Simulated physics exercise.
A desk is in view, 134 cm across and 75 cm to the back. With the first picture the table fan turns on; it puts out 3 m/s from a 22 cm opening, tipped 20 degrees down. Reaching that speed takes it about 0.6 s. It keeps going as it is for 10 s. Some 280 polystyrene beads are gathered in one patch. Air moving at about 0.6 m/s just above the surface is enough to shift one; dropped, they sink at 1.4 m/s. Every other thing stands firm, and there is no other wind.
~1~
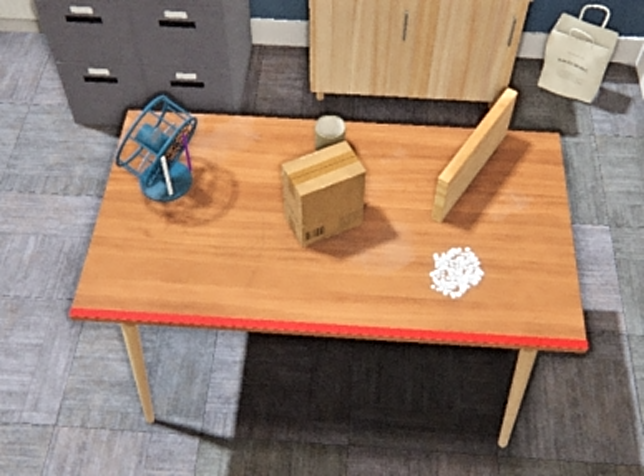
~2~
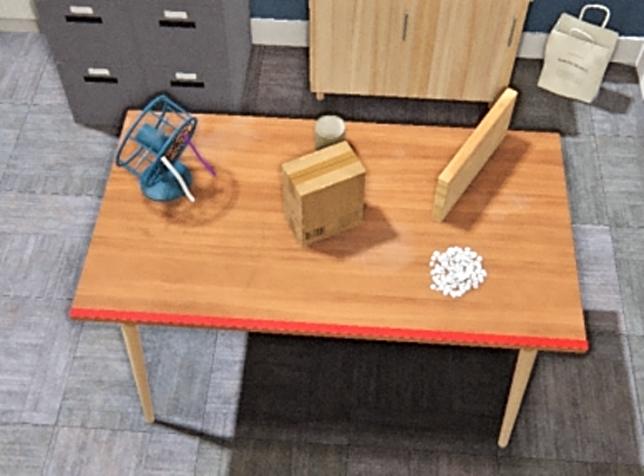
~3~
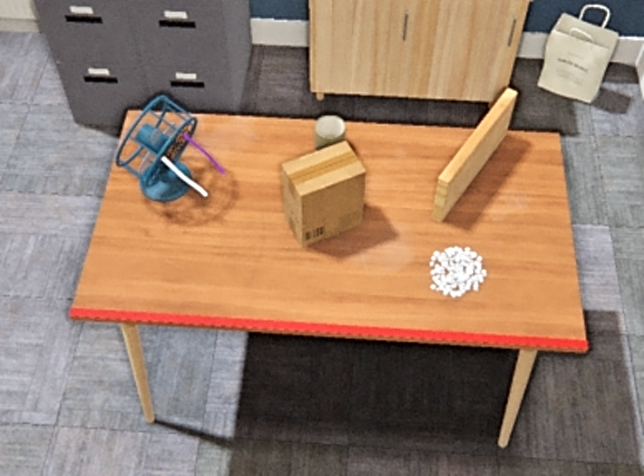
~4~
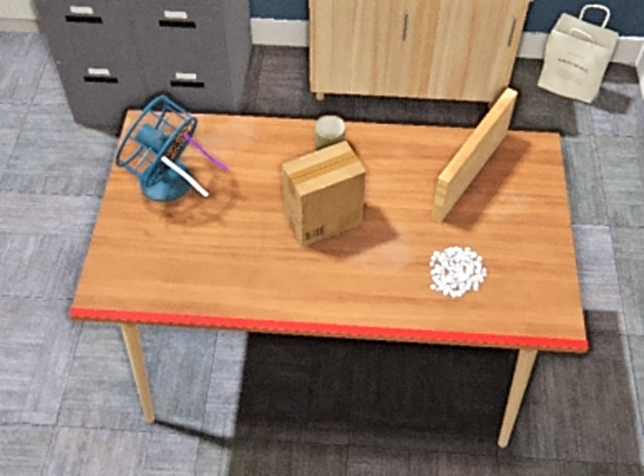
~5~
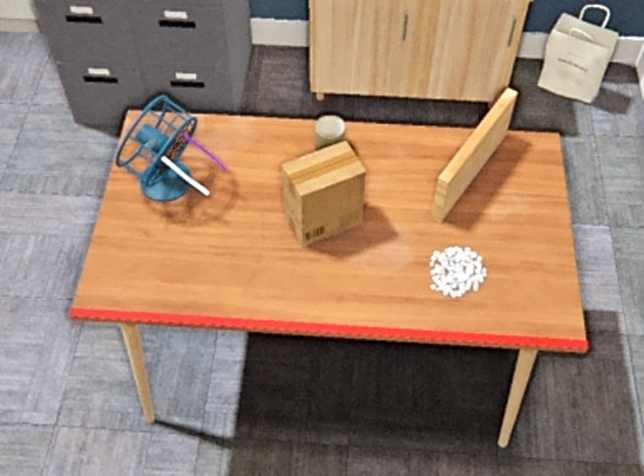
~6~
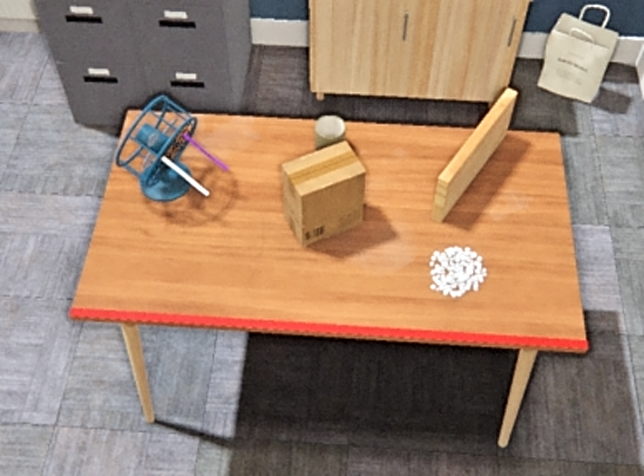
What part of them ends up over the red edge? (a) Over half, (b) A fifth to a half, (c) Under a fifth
Answer: C.
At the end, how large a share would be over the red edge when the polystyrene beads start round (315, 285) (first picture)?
Roughly 100 per cent.
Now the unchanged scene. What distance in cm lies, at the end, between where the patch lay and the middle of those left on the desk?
Roughly 0 cm.
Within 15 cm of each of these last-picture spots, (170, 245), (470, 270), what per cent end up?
First spot about 0 %, second about 100 %.
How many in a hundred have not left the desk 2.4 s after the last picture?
Around 100 %.
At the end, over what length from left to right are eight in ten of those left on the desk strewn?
Around 10 centimetres from left to right.
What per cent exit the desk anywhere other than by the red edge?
The share is about 0 %.
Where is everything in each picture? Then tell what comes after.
In the first picture, the middle of the polystyrene beads is near (458, 273), none has stirred yet and the mouth of the table fan is at (157, 142).
In the second picture, the middle of the polystyrene beads is near (458, 271), none has stirred yet and the red edge is centred on (325, 332).
In the third picture, the middle of the polystyrene beads is near (458, 271), none has stirred yet, the top of a board is at (480, 133) and the top of a box is at (324, 167).
In the fourth picture, the middle of the polystyrene beads is near (458, 271) and none has stirred yet.
In the fifth picture, the middle of the polystyrene beads is near (458, 271) and none has stirred yet.
In the sixth picture, the middle of the polystyrene beads is near (458, 271) and none has stirred yet.
Then, 1.2 s after the last picture, 59 % are on the move or not yet settled, 0 % are over the red edge; the middle of those still in play is near (458, 271).
Then, 2.4 s after the last picture, 58 % are on the move or not yet settled, 0 % are over the red edge; the middle of those still in play is near (458, 271).
Then, 4.7 s after the last picture, 52 % are on the move or not yet settled, 0 % are over the red edge; the middle of those still in play is near (458, 271).
Then, 9.2 s after the last picture, at the end, 0 % are over the red edge; the middle of those still in play is near (457, 272).
